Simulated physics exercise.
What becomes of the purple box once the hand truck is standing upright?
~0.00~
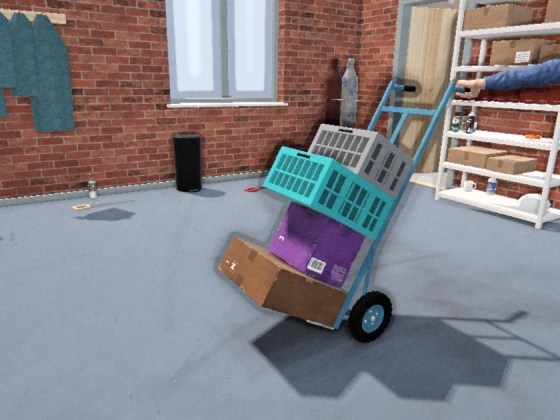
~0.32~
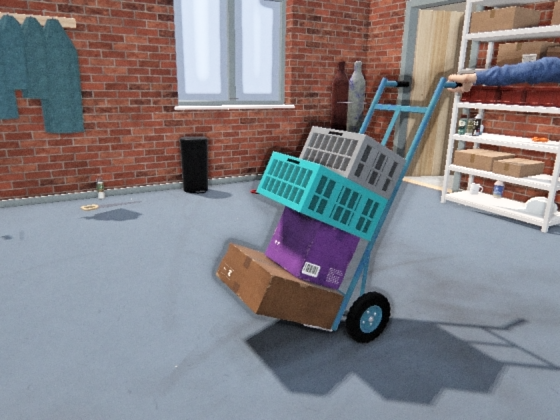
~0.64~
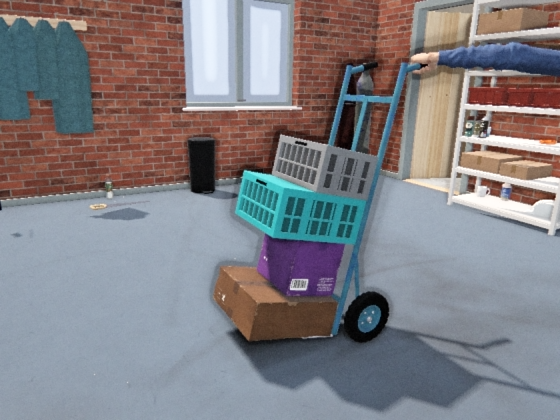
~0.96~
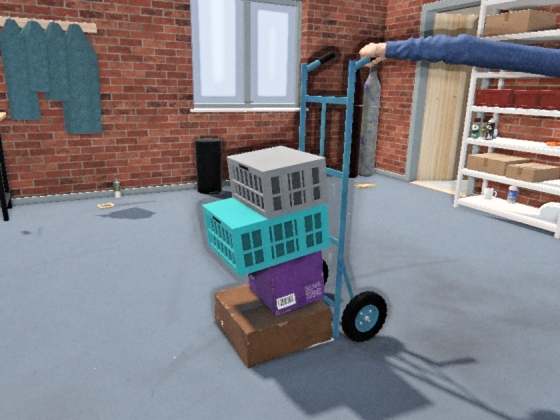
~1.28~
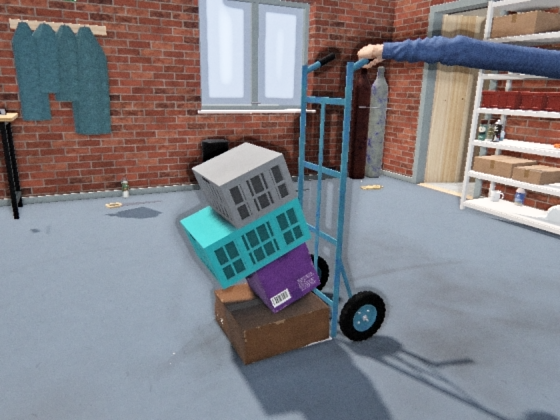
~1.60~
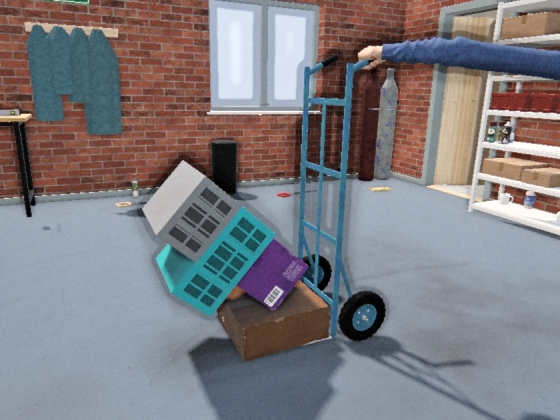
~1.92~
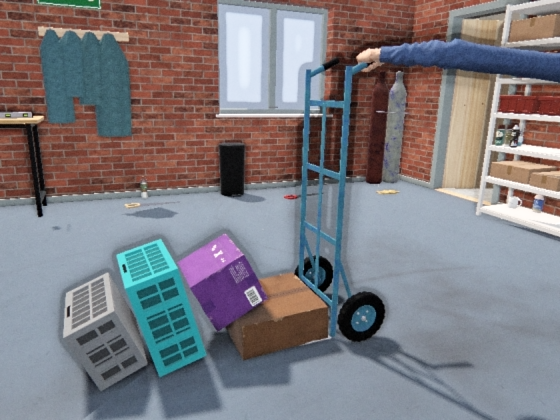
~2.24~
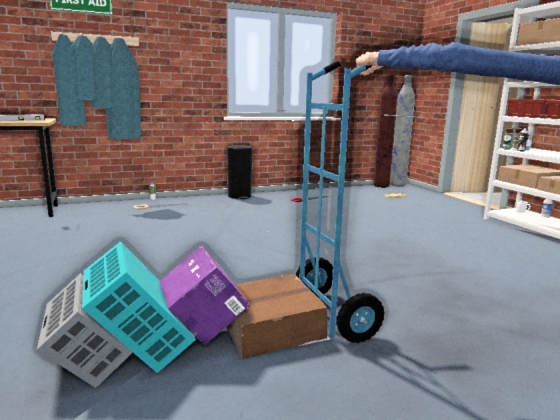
It tips off the brown parcel to the left and ends up leaning at an angle between the parcel and the turquoise crate.
